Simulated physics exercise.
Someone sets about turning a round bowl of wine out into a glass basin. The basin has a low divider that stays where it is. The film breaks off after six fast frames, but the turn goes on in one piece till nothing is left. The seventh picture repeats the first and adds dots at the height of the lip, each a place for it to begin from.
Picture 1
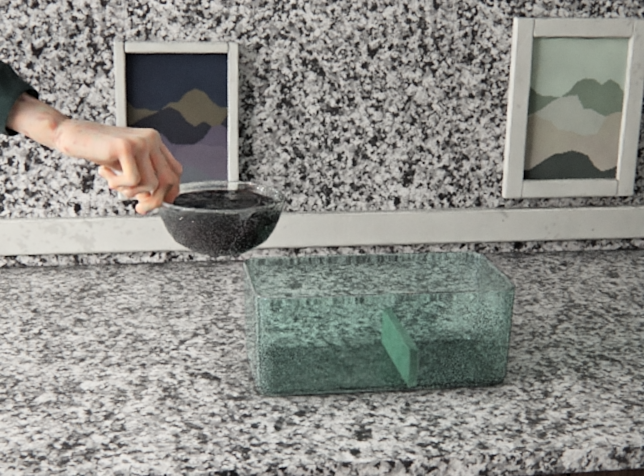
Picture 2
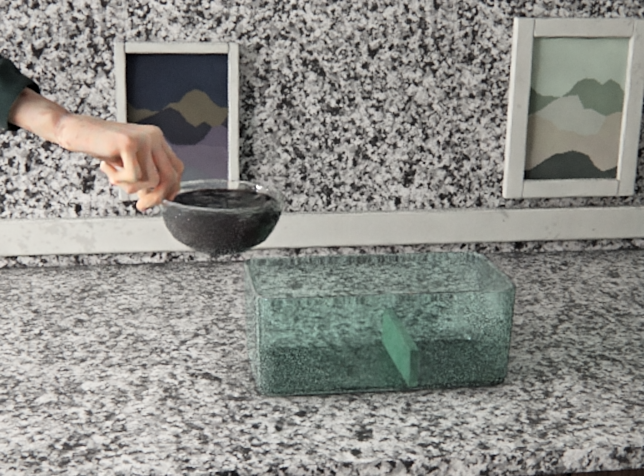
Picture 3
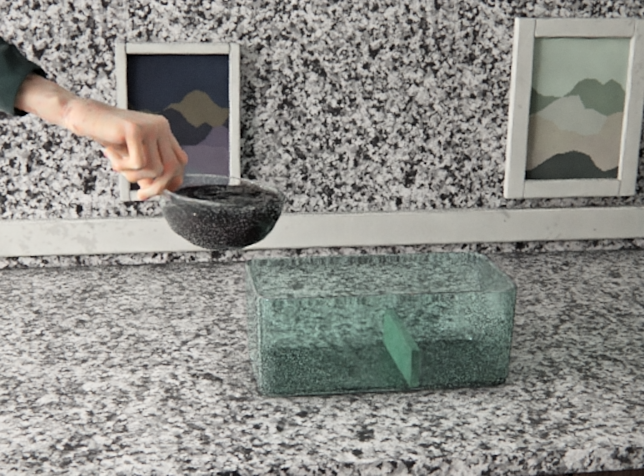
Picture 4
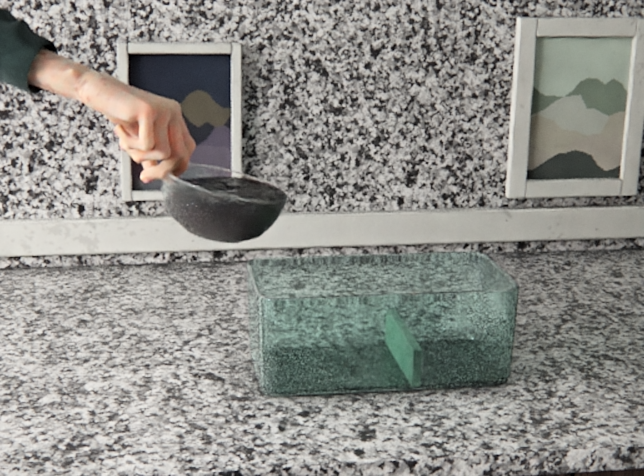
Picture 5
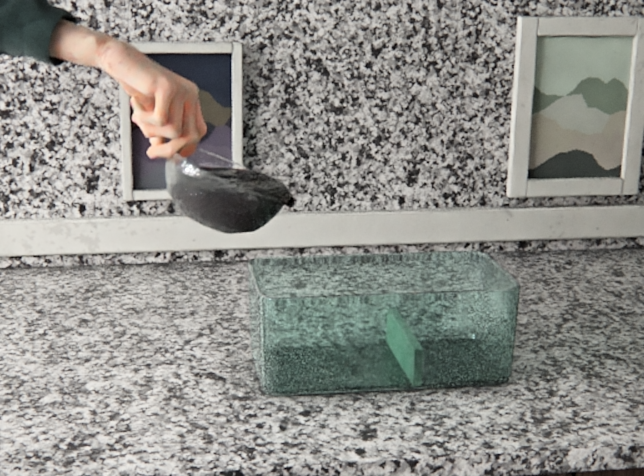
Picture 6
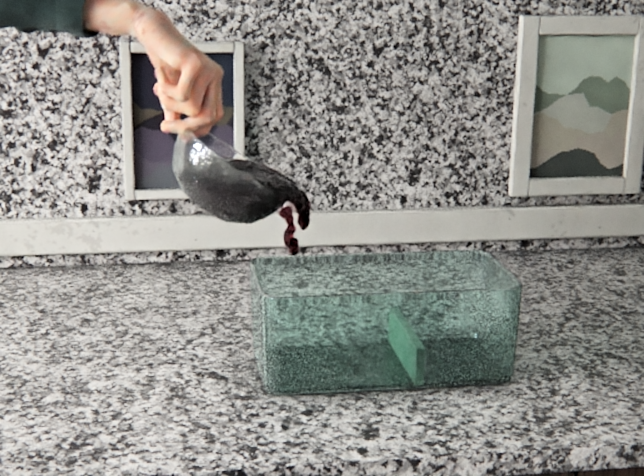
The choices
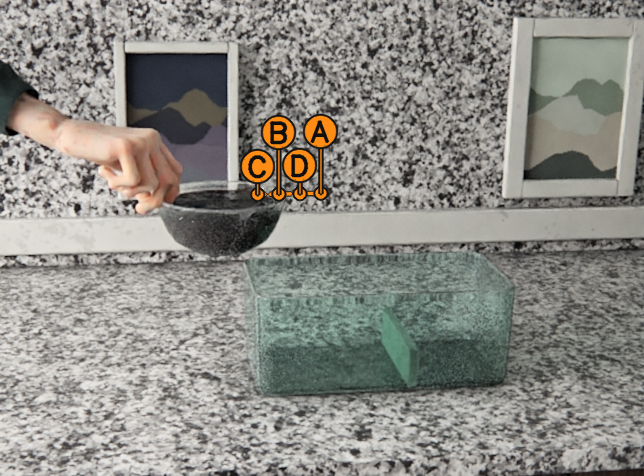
A hand holding a round glass bowl of dark liquid above and to the left of a greenish glass basin tilts it gradually to the right, until dark red liquid runs over the lip in a short, wavy stream.
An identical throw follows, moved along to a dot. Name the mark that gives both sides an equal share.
A beats the others.
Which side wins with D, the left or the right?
More ends on the left.
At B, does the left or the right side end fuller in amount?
The left side.
On the marked copy, A at (320, 193); B at (278, 194); C at (257, 194); D at (299, 193).
If A is chosen, about 43 % ends left of the wall and 56 % right of it.
If B is chosen, about 96 % ends left of the wall and 3 % right of it.
If C is chosen, about 94 % ends left of the wall and 5 % right of it.
If D is chosen, about 85 % ends left of the wall and 14 % right of it.
